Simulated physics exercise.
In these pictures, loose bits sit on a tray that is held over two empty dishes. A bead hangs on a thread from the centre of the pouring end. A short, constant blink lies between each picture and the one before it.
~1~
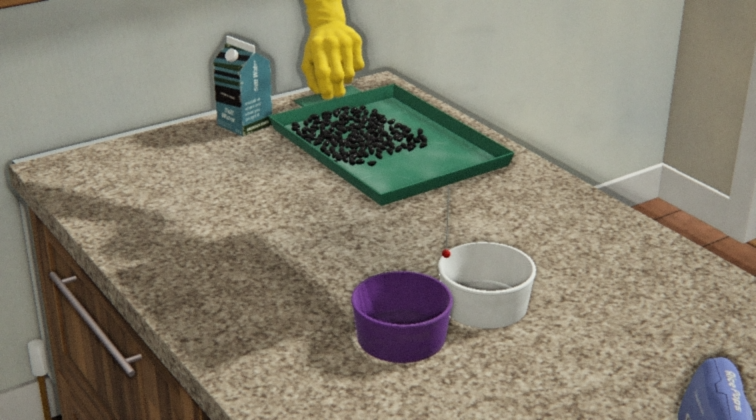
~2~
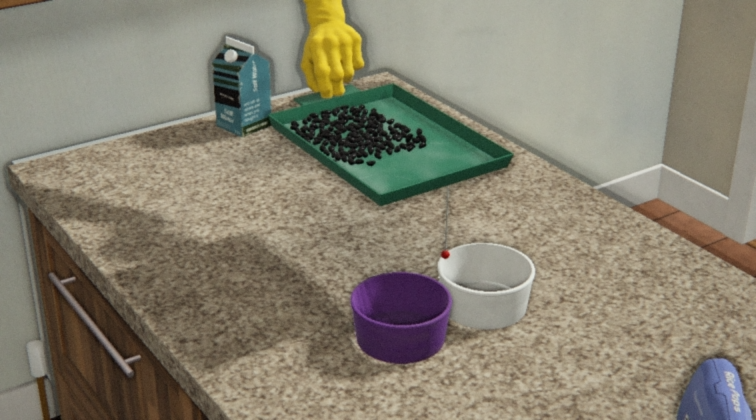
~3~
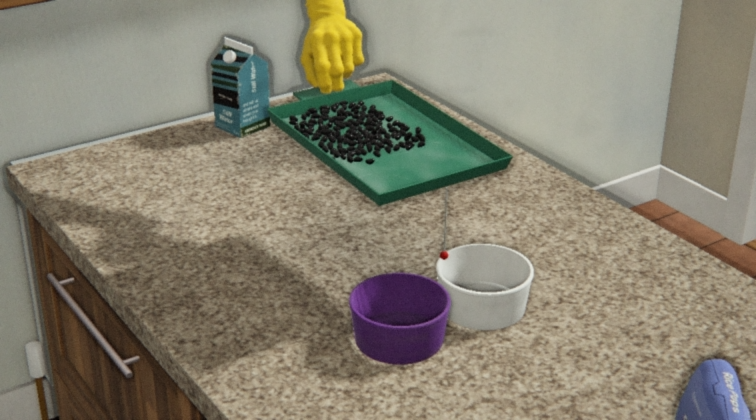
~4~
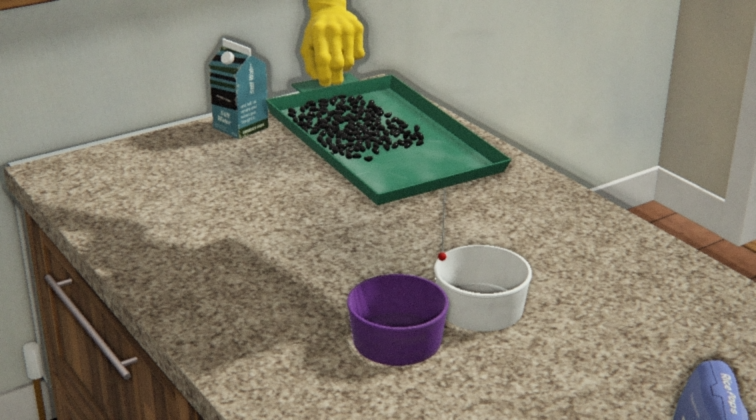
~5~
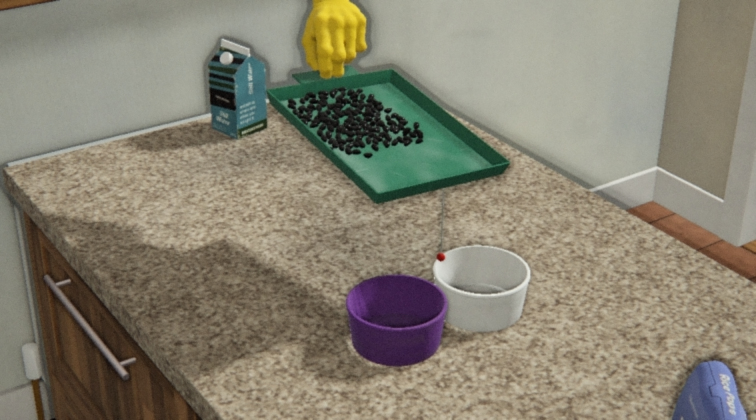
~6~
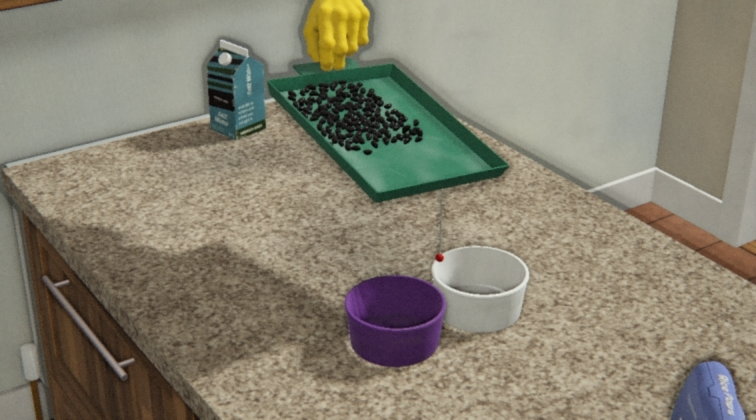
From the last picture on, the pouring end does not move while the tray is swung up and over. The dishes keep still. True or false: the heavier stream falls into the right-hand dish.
True.
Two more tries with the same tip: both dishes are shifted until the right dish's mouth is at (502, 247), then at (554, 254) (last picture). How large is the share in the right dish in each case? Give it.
Approximately 90 percent, followed by approximately 20 percent.
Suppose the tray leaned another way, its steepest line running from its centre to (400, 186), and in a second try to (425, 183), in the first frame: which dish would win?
Try 1: The left-side dish; try 2: The left-side dish.
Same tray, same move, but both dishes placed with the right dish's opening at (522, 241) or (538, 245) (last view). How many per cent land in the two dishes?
It comes to about 80 per cent the first time and about 80 per cent the second.
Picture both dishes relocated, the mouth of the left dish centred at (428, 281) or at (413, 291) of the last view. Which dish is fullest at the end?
Case one: The dish at right. Case two: The dish at right.
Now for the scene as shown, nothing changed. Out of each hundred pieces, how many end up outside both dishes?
My estimate is close to 40 %.
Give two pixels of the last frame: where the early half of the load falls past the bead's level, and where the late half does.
It goes through near (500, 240) first, then near (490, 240).
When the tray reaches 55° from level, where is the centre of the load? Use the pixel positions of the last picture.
Its middle sits at about pixel (474, 169).
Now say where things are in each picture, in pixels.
The first frame shows corners of the pouring end near (382, 191) and (509, 152), level; middle of the load near (355, 132), black beans; left dish near (430, 337); right dish near (516, 303); bead on its thread near (446, 254).
The second frame shows corners of the pouring end near (381, 192) and (509, 153), level; middle of the load near (354, 132).
The third frame shows corners of the pouring end near (380, 192) and (508, 155), tipped barely, lowest at the right corner; middle of the load near (353, 129).
The fourth frame shows corners of the pouring end near (379, 191) and (506, 158), tipped a little, lowest at the right corner; middle of the load near (352, 124).
The fifth frame shows corners of the pouring end near (379, 190) and (505, 161), tipped a little, lowest at the right corner; middle of the load near (351, 118).
The sixth frame shows corners of the pouring end near (379, 189) and (504, 164), tipped a little, lowest at the right corner; middle of the load near (351, 113); left dish near (424, 341); right dish near (509, 307).
Shortly afterwards, tray tipped steeply; the bulk on the tray; only a few in the right dish; only a few outside both; a little in the air.
Next, tray tipped right over; near a third on the tray; near a third in the right dish; near a quarter outside both; near a quarter in the air.
Some moments later, tray tipped past a quarter turn; near half in the right dish; near half outside both.
In the end, tray tipped past a quarter turn; none at all in the left dish; near half in the right dish; near half outside both.
